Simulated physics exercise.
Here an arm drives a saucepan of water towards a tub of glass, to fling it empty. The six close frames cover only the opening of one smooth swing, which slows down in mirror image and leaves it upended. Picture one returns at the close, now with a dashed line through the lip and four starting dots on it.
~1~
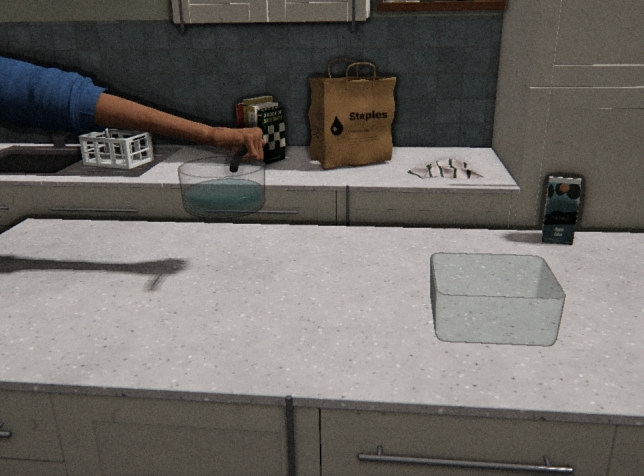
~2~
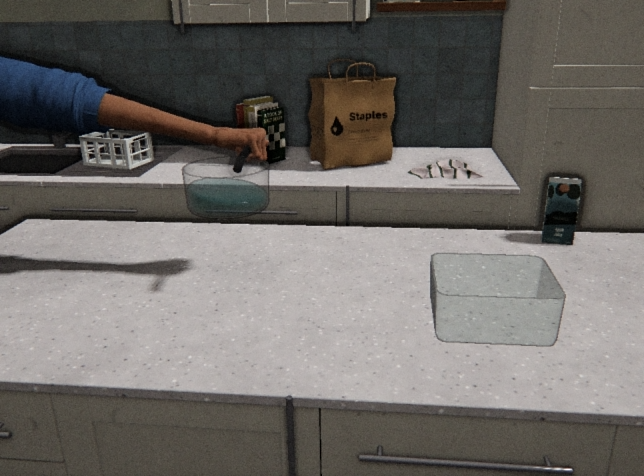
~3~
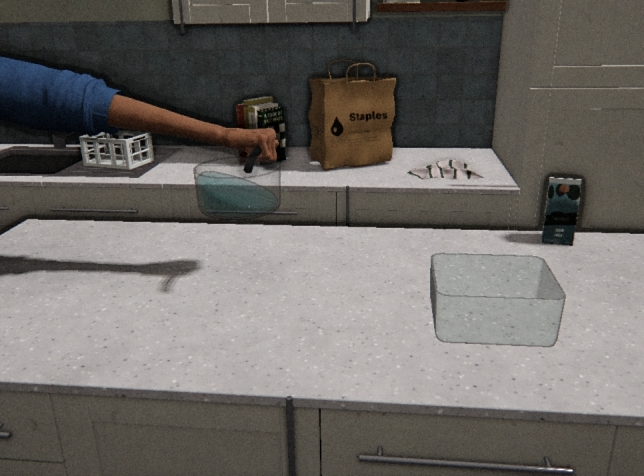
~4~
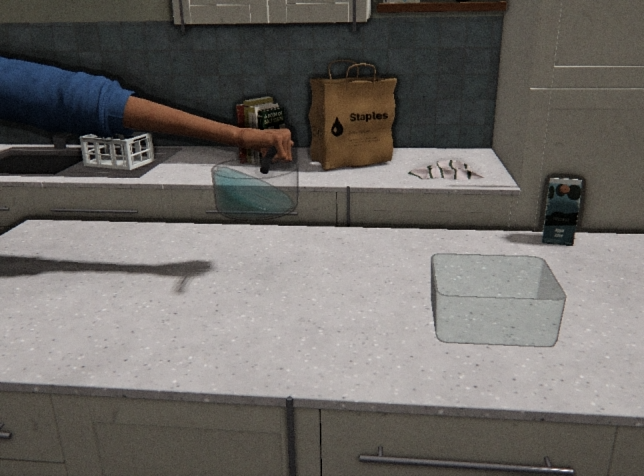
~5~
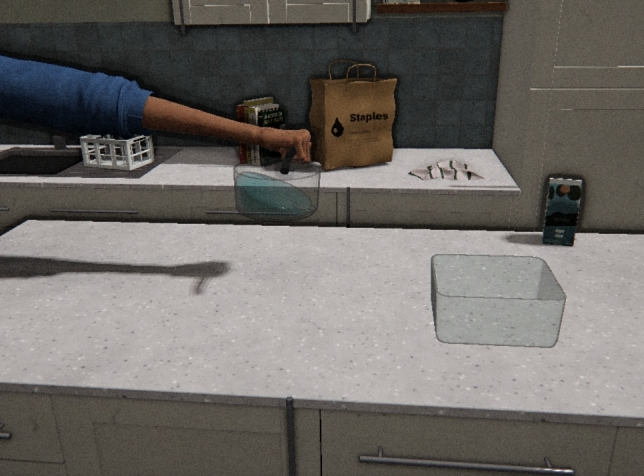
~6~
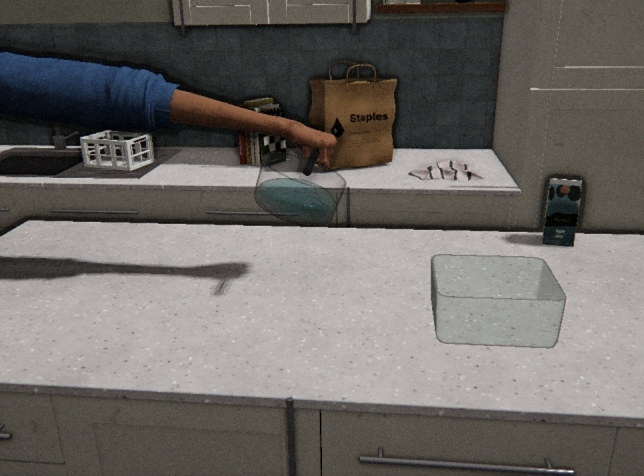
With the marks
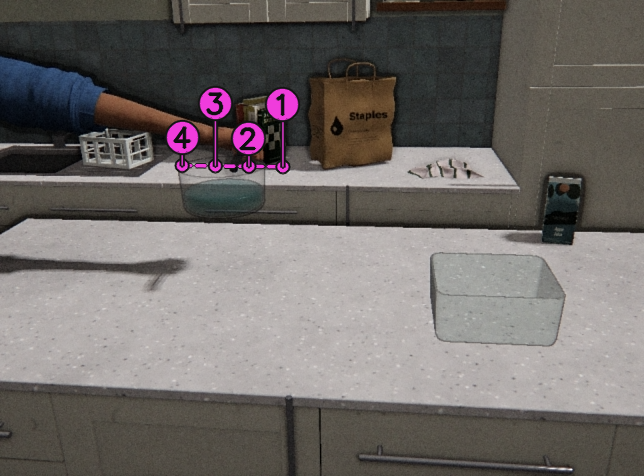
An arm carries a clear pan of bluish water rightward, then begins tilting it.
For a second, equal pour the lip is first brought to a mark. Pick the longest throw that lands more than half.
That is place 1.
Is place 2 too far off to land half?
Yes, that goes wrong.
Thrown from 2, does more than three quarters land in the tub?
No, it does not.
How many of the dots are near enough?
One of them.
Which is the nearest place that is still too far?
That would be 2.
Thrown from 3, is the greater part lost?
Yes, it does.
On the marked copy, 1 at (282, 166); 2 at (248, 166); 3 at (215, 165); 4 at (182, 165).
Choosing 1, about 62 % lands in the tub, 25 % falls short and 13 % goes beside or beyond.
Choosing 2, about 26 % lands in the tub, 70 % falls short and 4 % goes beside or beyond.
Choosing 3, about 3 % lands in the tub, 96 % falls short.
Choosing 4, about 0 % lands in the tub, 100 % falls short.
